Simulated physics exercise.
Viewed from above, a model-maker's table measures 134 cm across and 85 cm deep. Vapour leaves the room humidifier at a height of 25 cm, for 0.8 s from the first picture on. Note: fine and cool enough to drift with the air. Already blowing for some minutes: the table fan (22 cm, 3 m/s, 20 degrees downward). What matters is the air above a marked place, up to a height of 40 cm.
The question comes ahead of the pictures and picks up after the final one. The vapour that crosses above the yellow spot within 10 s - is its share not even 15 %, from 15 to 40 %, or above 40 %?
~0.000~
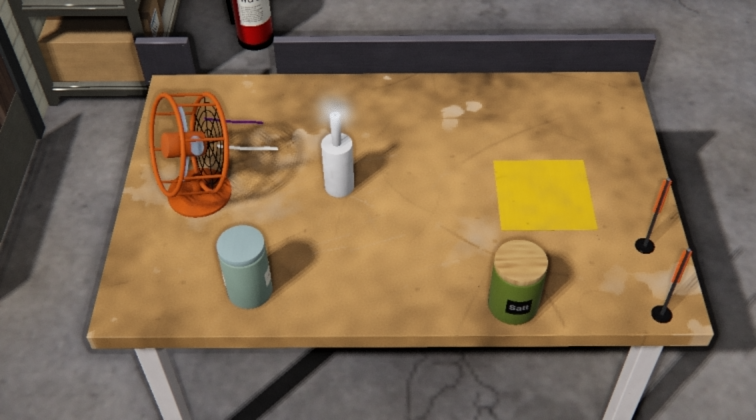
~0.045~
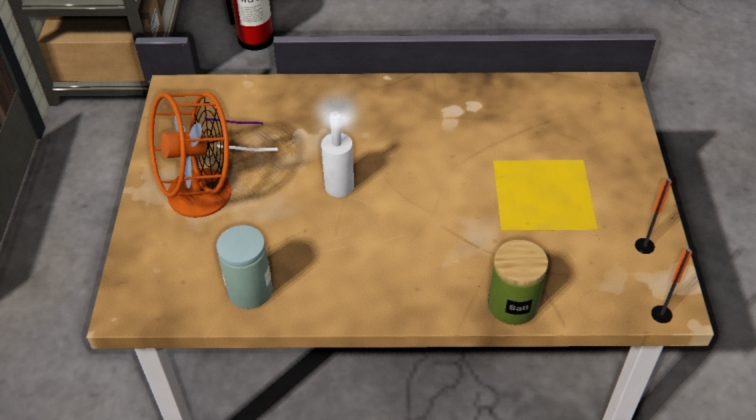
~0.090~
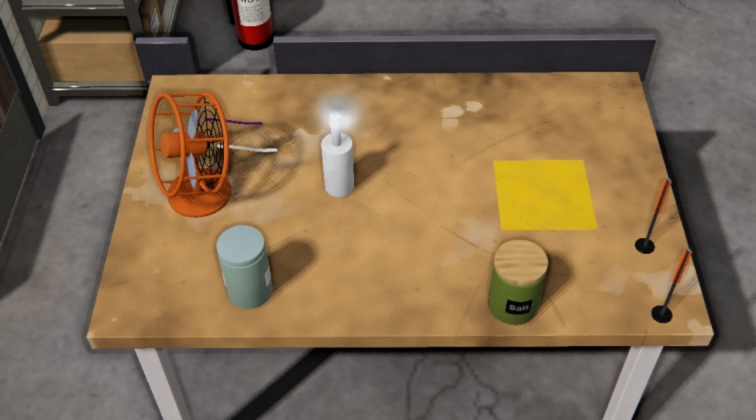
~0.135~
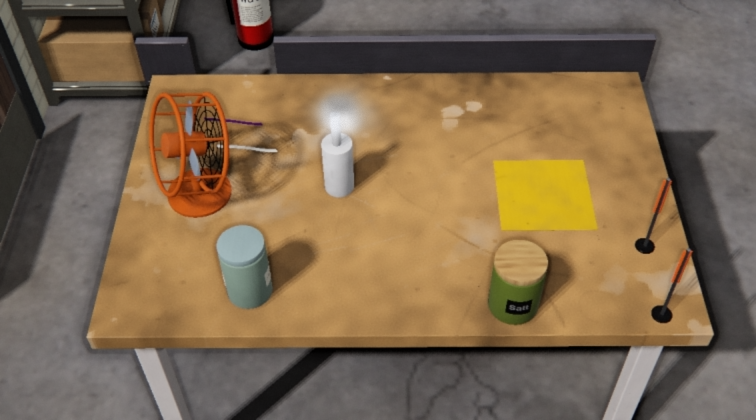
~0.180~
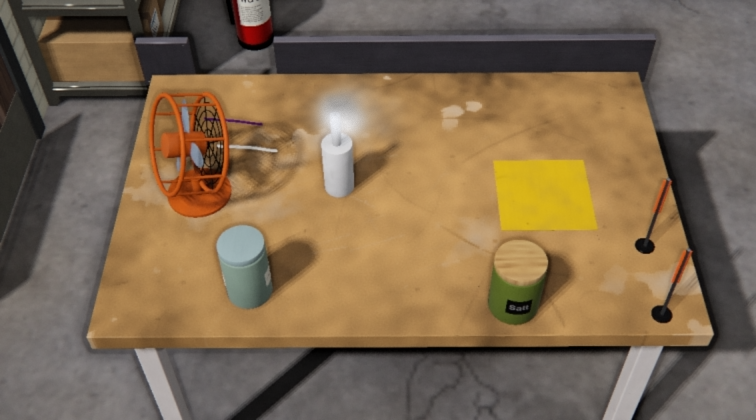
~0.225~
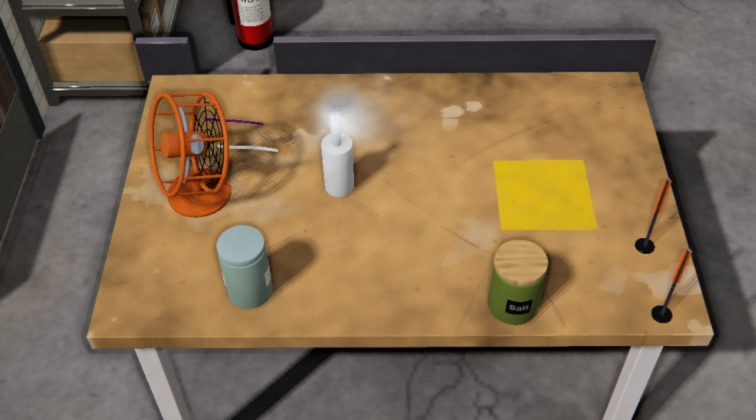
The share comes to between 15 and 40 %.
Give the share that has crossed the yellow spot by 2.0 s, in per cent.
The share is about 30 percent.
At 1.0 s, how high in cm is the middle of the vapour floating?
Height of middle: Approx. 14 cm.
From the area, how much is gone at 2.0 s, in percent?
My guess is close to 70 %.
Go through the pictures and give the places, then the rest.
In the first picture, the vapour is thickest near (335, 112), the room humidifier stands at (336, 128) and the table fan is at (188, 144).
In the second picture, the vapour is thickest near (337, 114) and the yellow spot is centred on (544, 194).
In the third picture, the vapour is thickest near (338, 114), a ribbon ends at (675, 282) and a ribbon ends at (657, 212).
In the fourth picture, the vapour is thickest near (340, 115), the top of a jar is at (521, 260) and the top of a jar is at (240, 243).
In the fifth picture, the vapour is thickest near (342, 115) and reaches out to (373, 111).
In the sixth picture, the vapour is thickest near (343, 116) and reaches out to (384, 115), a ribbon ends at (675, 282) and a ribbon ends at (657, 213).
By 1.0 s, 10 % has passed over the yellow spot; 7 % has left the area, and the middle of the rest is near (463, 116).
By 2.0 s, 26 % has passed over the yellow spot; 73 % has left the area, and the middle of the rest is near (666, 116).
By 4.0 s, 27 % has passed over the yellow spot; 99 % has left the area.
By 10.0 s, 27 % has passed over the yellow spot; 100 % has left the area.
